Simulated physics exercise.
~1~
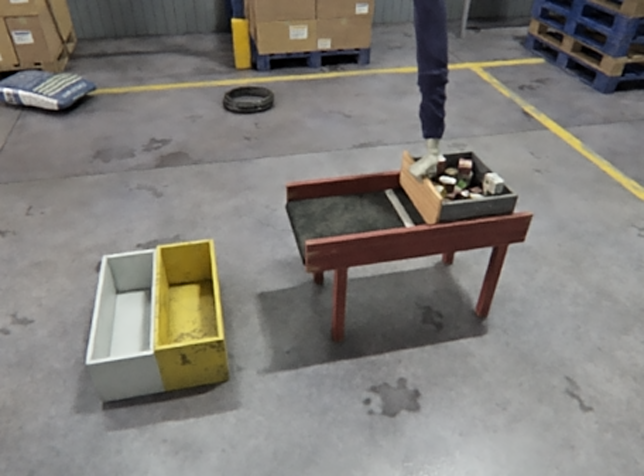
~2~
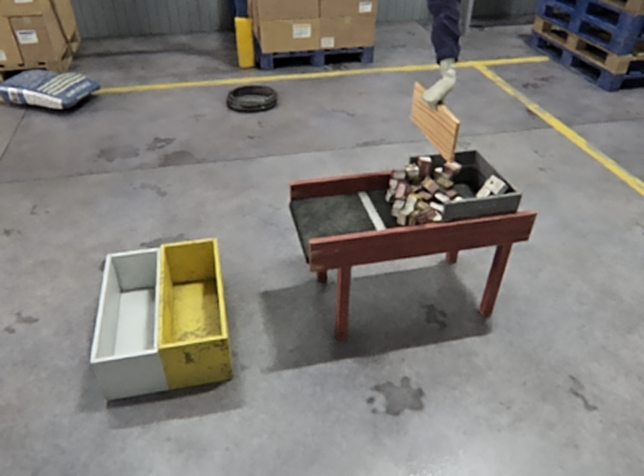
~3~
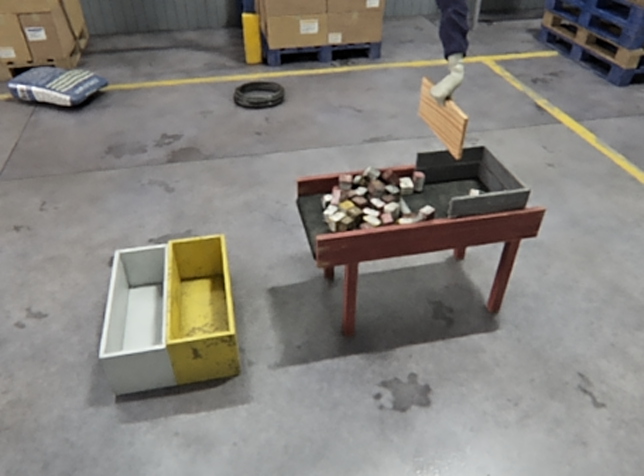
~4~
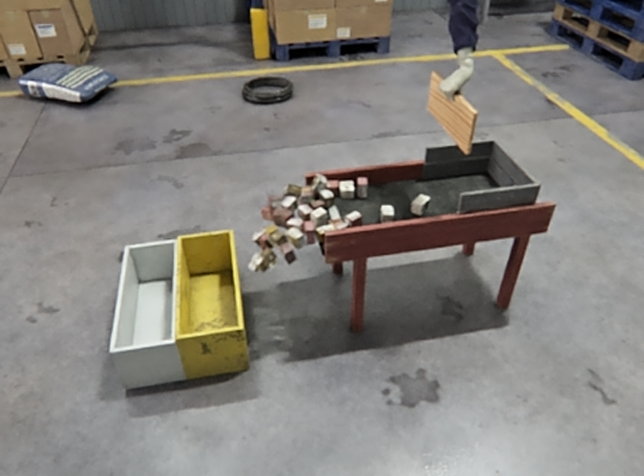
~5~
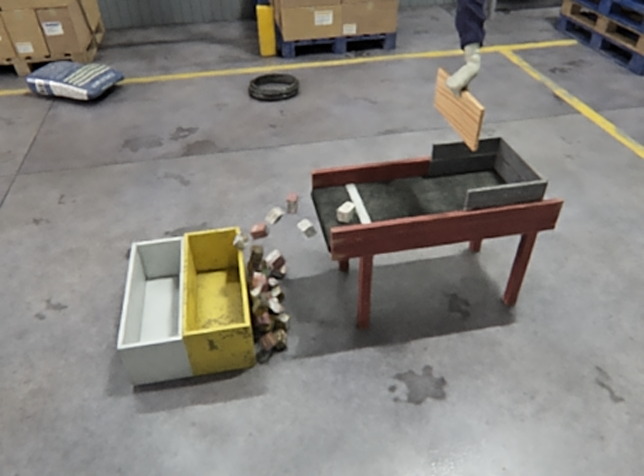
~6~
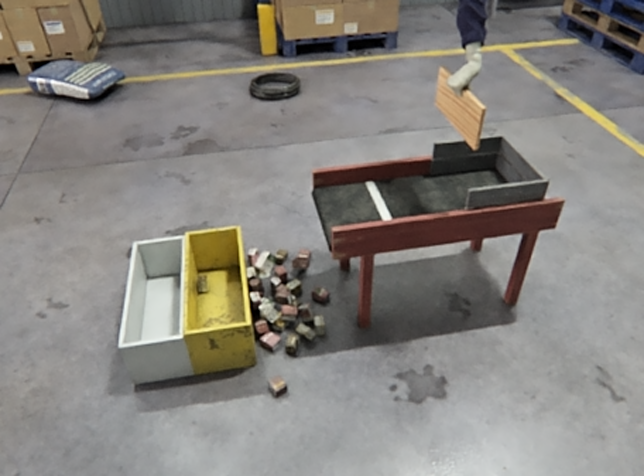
On a grey warehouse floor marked with yellow lines, a short conveyor with red sides stands to the right of a yellow tub and a white box set side by side. A gloved hand lifts a wooden gate from the grey pen at its right end, letting a heap of small cartons out. The dark belt carries them left in a loose cluster, and they spill off the end. Most drop short of the yellow tub, piling against its near side, with a few stragglers following. Finally, the belt is empty and the cartons lie scattered on the floor, with just one inside the yellow tub.
